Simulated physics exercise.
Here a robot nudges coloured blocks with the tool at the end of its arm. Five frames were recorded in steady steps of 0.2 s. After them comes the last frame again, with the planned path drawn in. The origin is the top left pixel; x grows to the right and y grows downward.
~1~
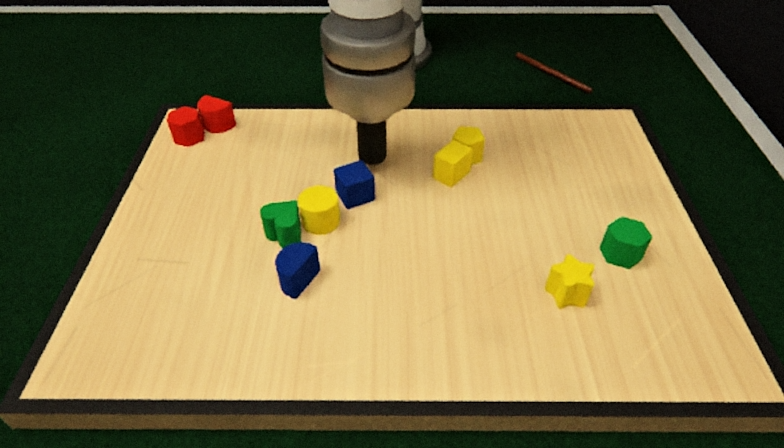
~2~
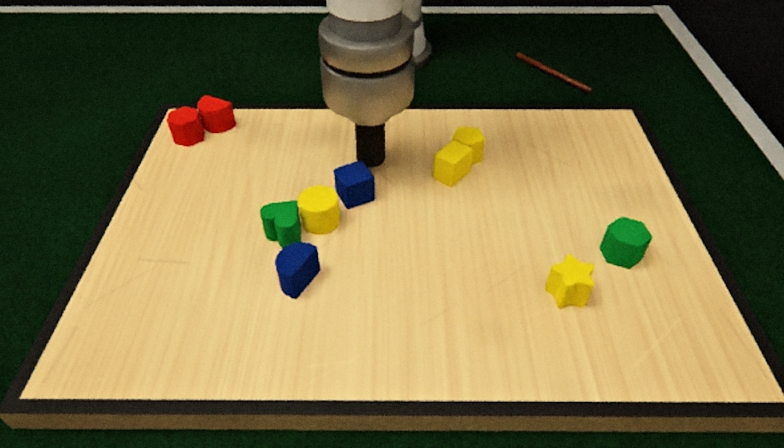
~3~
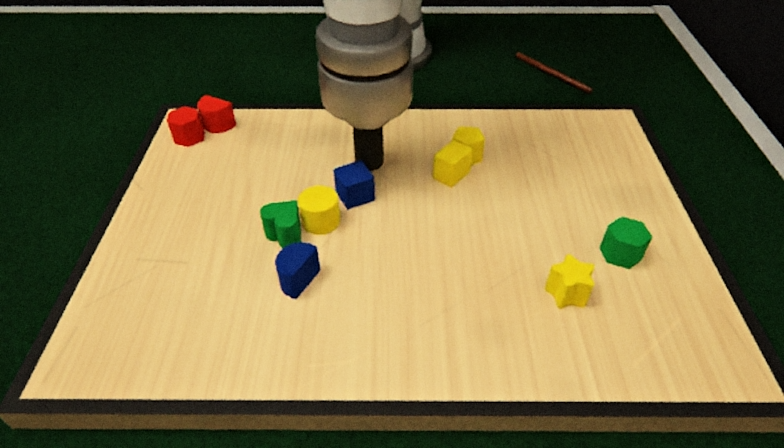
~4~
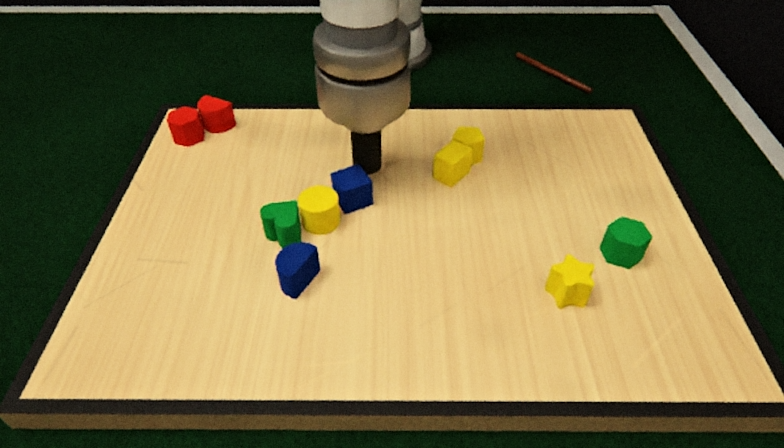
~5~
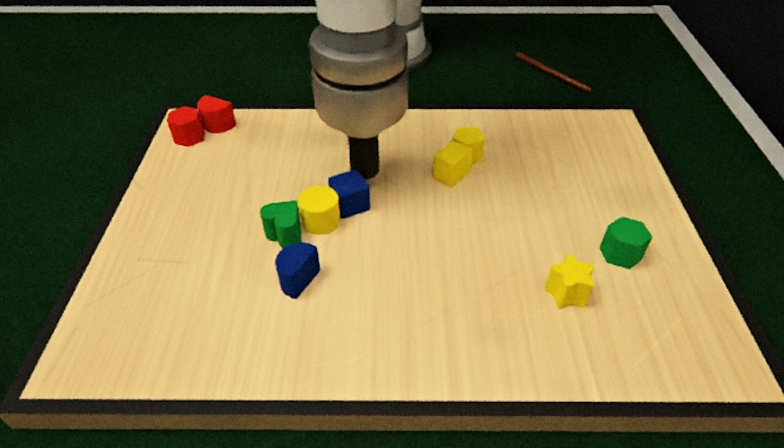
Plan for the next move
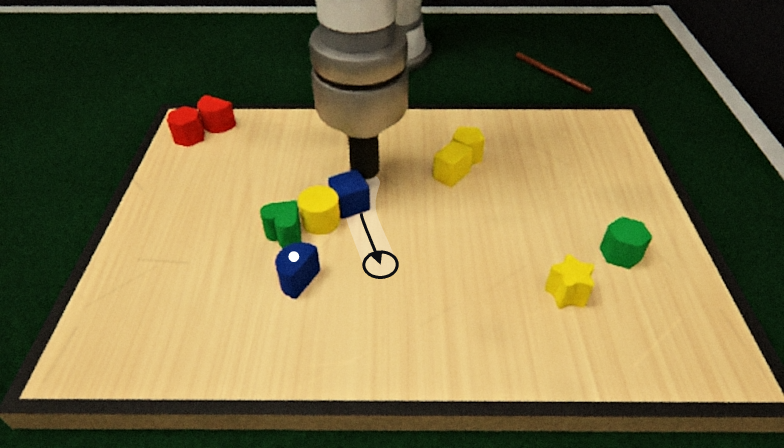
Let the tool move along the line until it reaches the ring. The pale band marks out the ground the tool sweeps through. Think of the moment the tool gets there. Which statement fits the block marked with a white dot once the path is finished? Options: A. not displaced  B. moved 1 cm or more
(A)
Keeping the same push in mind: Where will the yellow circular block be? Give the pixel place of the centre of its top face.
At roughly (302, 224).
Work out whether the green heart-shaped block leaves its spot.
It gets pushed out of place.
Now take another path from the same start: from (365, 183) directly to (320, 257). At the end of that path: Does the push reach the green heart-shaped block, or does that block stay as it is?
In the end it has been moved.
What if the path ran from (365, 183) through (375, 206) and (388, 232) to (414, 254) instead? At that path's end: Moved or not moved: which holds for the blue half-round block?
Well, the blue half-round block holds its place.
Path on the board, from (365, 183) over (363, 221) to (381, 264); the dot is on the blue half-round block.
What follows on the original path. One third of the way, tool at (360, 197); green heart-shaped block at (268, 215); yellow circular block at (305, 217); blue square piece at (348, 211), turned 15° anticlockwise.
Two thirds of the way, tool at (368, 223); green heart-shaped block at (266, 215); yellow circular block at (302, 224); blue square piece at (344, 237), turned 15° clockwise.
At the end, tool at (380, 252); green heart-shaped block at (266, 215); blue half-round block in place; yellow circular block at (302, 224); blue square piece at (342, 251), turned 70° clockwise.
